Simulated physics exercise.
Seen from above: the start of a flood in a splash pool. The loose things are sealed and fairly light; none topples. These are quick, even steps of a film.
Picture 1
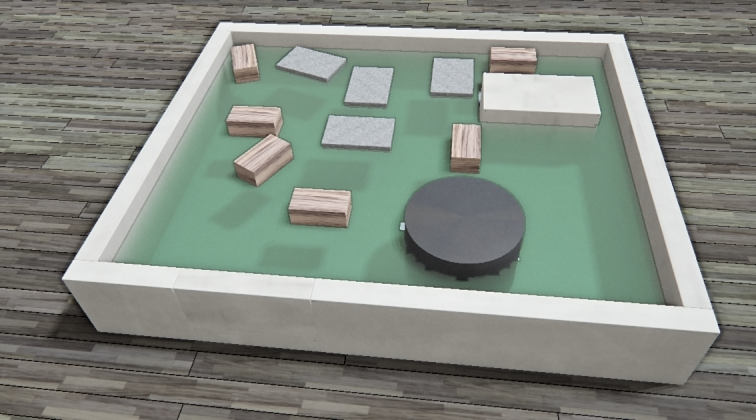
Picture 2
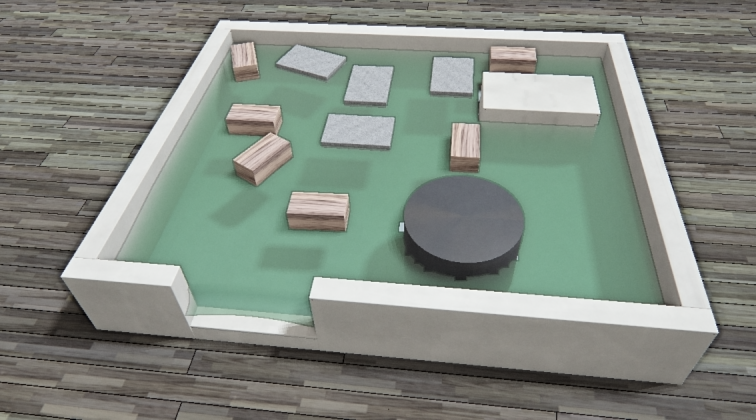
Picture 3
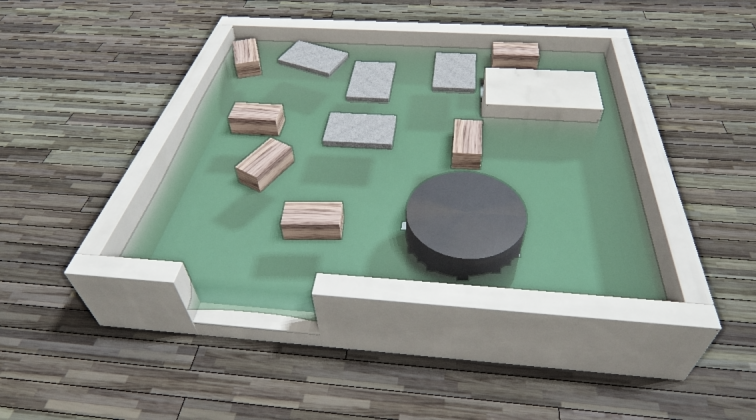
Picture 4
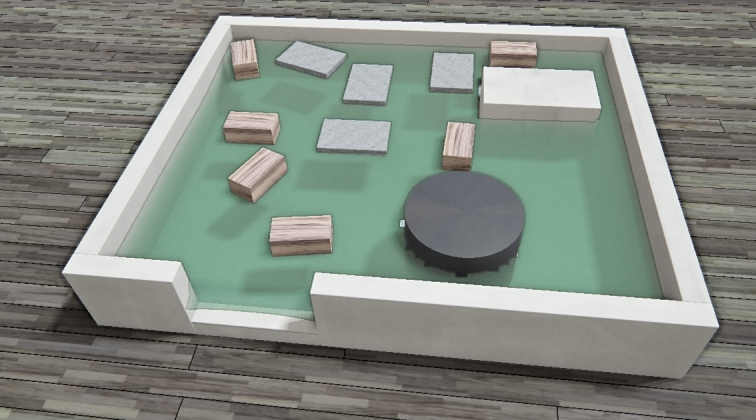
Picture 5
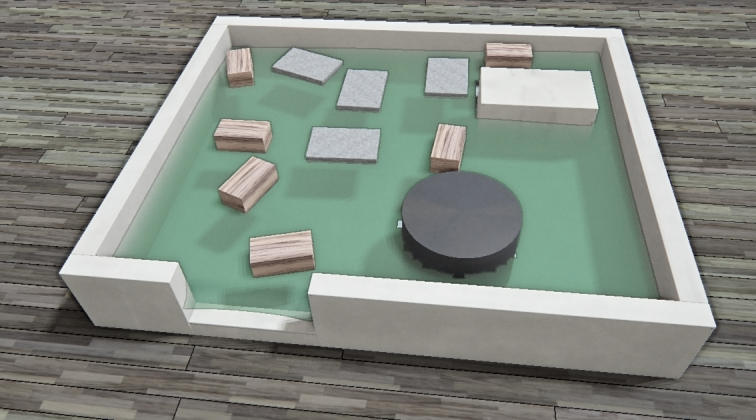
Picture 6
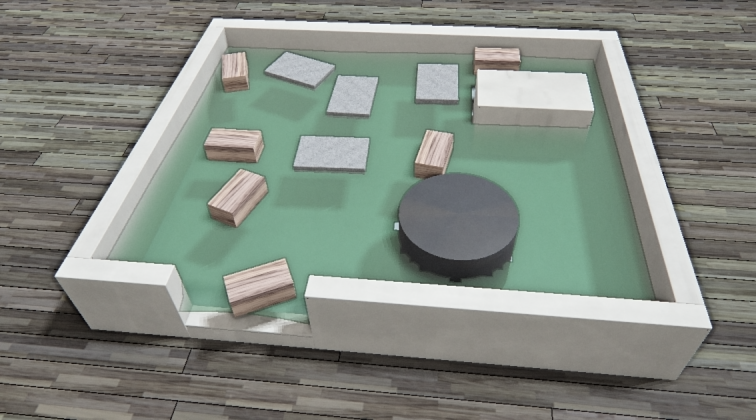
The video shows a walled pool of green water holding floating wooden blocks and grey slabs beside a dark round object; a gap opens in the near wall, and the floating pieces drift toward it, the nearest block reaching the opening.
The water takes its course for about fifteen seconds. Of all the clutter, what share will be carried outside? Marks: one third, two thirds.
That comes to from one to two thirds.
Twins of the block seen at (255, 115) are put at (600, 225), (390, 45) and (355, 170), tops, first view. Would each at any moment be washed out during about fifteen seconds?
One after the other: Left behind, left behind, gone.
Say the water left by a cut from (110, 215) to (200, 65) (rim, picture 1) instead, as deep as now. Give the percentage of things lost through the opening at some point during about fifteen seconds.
Roughly 70 per cent.
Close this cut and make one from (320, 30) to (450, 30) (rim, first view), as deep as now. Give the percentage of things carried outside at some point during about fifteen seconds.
About 90 per cent.
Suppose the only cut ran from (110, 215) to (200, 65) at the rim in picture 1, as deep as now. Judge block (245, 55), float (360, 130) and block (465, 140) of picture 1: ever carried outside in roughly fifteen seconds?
In turn: Out, carried outside, still in.
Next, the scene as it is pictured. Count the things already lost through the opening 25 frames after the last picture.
I count 5.
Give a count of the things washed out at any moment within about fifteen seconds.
That makes 5.
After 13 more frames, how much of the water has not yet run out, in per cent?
Roughly 70 per cent.
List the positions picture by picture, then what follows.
The first frame shows a block at (320, 200), afloat; a block at (263, 153) floats; 0 of 10 have shifted.
The second frame shows a block at (318, 204) floats; a block at (262, 151) floats; 0 of 10 have shifted.
The third frame shows a block at (312, 213) floats, close to its start; a block at (264, 157), afloat, close to its start; 2 of 10 have shifted.
The fourth frame shows a block at (301, 228), afloat, close to its start; a block at (257, 167) floats, close to its start; 4 of 10 have shifted.
The fifth frame shows a block at (281, 247) floats, a stride from its start; a block at (247, 177), afloat, close to its start; 7 of 10 have shifted.
The sixth frame shows a block at (258, 280), afloat, a stride from its start; a block at (237, 190) floats, a stride from its start; 10 of 10 have shifted.
A moment on, 1 of 10 are out; 9 afloat.
Next, 2 of 10 are out; 8 afloat.
Later, 5 of 10 are out; 5 afloat.
In the end, 5 of 10 are out; 5 afloat.
